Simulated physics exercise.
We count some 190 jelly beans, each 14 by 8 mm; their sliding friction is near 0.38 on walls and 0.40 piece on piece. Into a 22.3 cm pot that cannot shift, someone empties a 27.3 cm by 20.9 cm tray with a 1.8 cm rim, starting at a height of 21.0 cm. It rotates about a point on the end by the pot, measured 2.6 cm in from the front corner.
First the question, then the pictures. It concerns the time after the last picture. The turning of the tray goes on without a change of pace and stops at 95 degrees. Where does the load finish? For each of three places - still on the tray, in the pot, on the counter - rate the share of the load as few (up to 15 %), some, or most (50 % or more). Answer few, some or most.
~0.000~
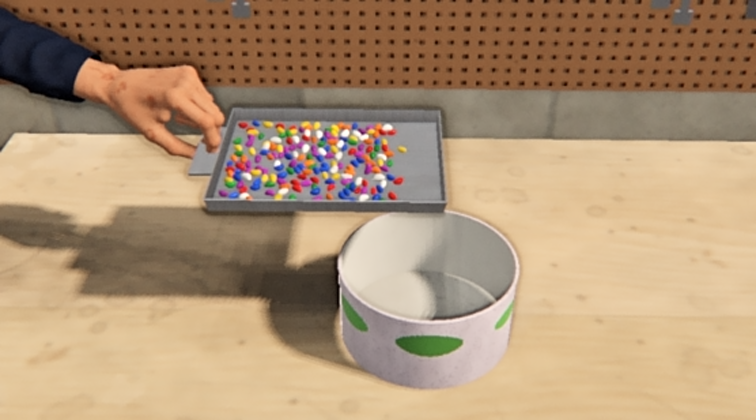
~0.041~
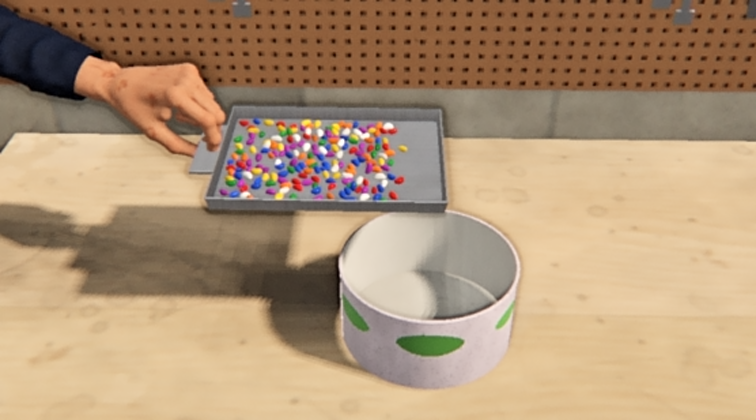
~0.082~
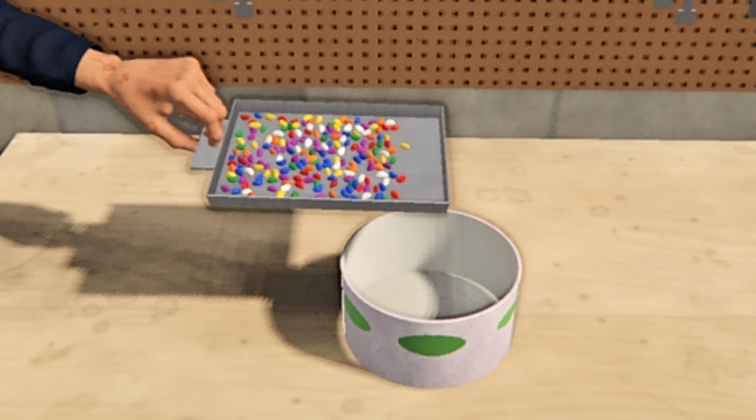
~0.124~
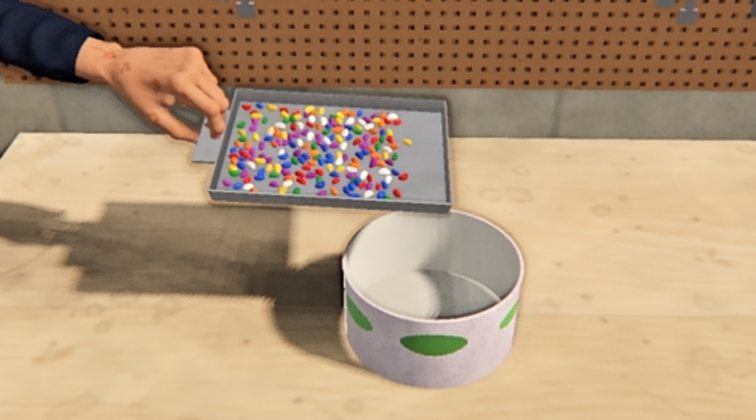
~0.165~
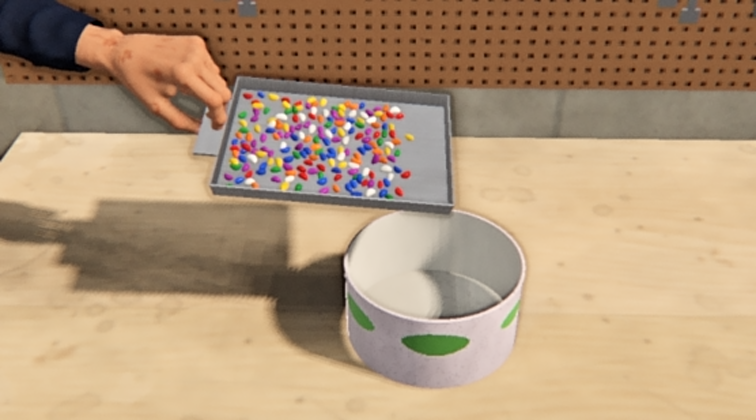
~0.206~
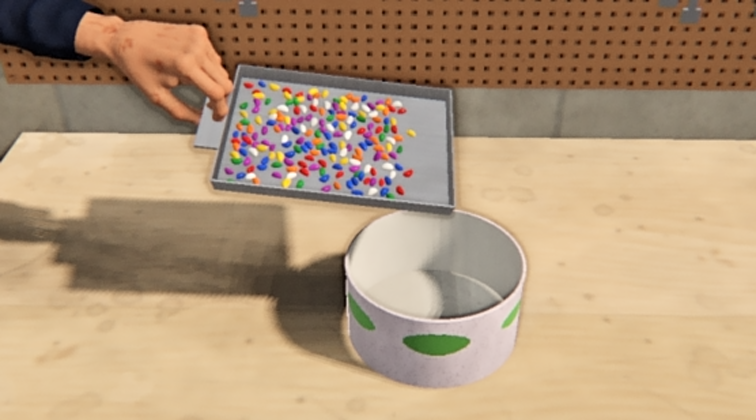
Tray: Few; pot: Most; counter: Few.
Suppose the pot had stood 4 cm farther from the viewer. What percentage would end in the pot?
Then roughly 55 percent would land in it.
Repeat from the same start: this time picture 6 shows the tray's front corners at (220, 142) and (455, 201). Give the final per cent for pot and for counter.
Per cent by place - pot 60, counter 40.
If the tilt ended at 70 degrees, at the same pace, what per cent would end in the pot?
Estimated share: About 70 %.
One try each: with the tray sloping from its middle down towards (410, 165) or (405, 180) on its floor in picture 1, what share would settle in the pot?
Around 55 % for the first direction, around 90 % for the second.
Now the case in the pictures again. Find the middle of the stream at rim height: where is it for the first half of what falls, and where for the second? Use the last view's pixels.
Early half: About (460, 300); late half: (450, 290).
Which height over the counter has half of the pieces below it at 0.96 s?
Roughly 22 centimetres, give or take.
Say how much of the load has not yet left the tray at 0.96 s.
Estimate: About 55 percent.
Then, at 0.66 s, tilt 52 degrees; the tray holds 100 %, the pot 0 %.
After 0.96 s, tilt 78 degrees; the tray holds 55 %, the pot 30 %.
Then, at 1.36 s, tilt 95 degrees; the tray holds 5 %, the pot 85 %.
By 2.7 s all is still; tray 0 %, pot 95 %, counter 5 %.
